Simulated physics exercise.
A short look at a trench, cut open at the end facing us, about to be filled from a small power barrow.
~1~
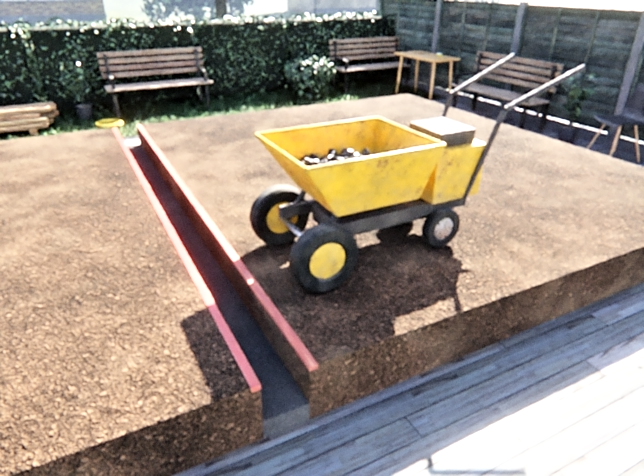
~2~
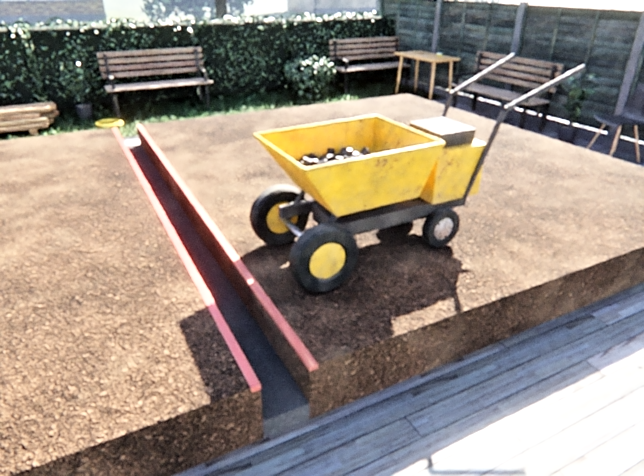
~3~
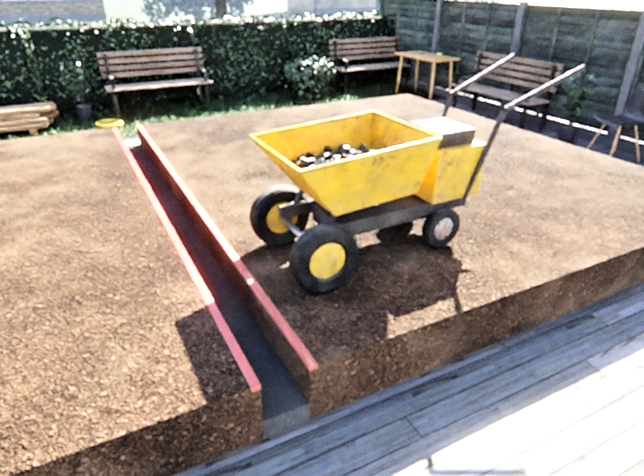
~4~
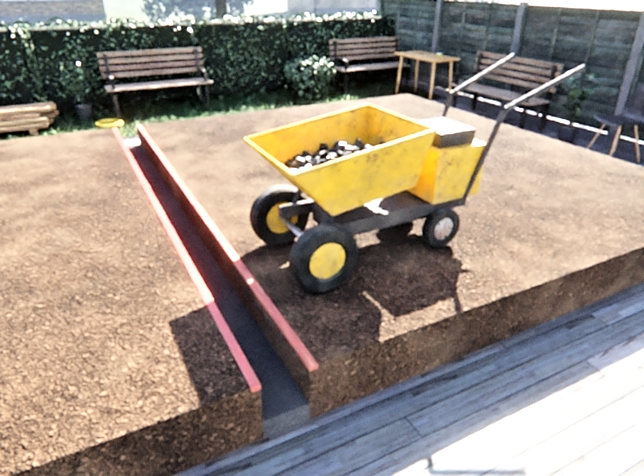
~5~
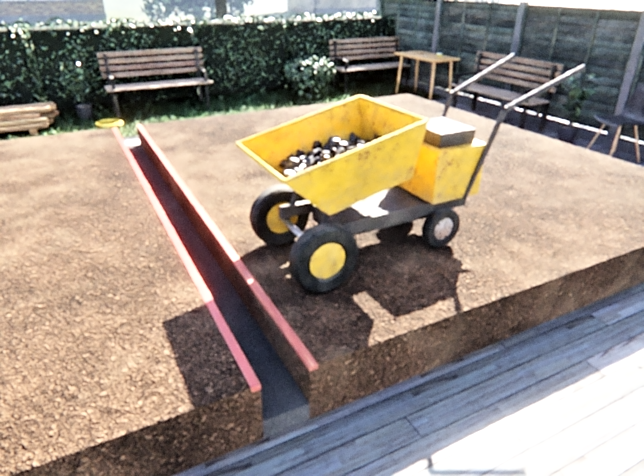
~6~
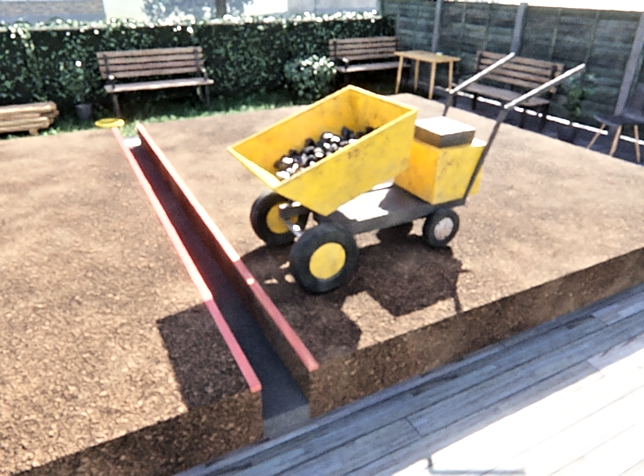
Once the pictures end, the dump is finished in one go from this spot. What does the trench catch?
Between the edges lies under half of the load.
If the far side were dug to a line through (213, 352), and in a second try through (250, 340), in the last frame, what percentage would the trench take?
The first gives 60 %, the second 10 %.
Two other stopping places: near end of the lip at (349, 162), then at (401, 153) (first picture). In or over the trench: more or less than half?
First most of it, then less than half.
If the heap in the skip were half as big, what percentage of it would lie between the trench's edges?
Near 20 %.
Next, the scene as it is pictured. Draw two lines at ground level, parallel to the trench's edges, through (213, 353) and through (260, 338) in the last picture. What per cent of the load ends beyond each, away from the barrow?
About 50 and 80 per cent.
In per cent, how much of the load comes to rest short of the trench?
Roughly 0 in a hundred.
Soon after the last picture, skip tipped steeply; all in the skip.
A little later, skip tipped right over; nearly all in the skip; a stray few in or heaped over the trench; a small part beyond it; a stray few falling.
Later still, skip tipped right over; about a quarter in the skip; a stray few in or heaped over the trench; about two thirds beyond it.
By the end, skip tipped right over; about a third in or heaped over the trench; about two thirds beyond it.
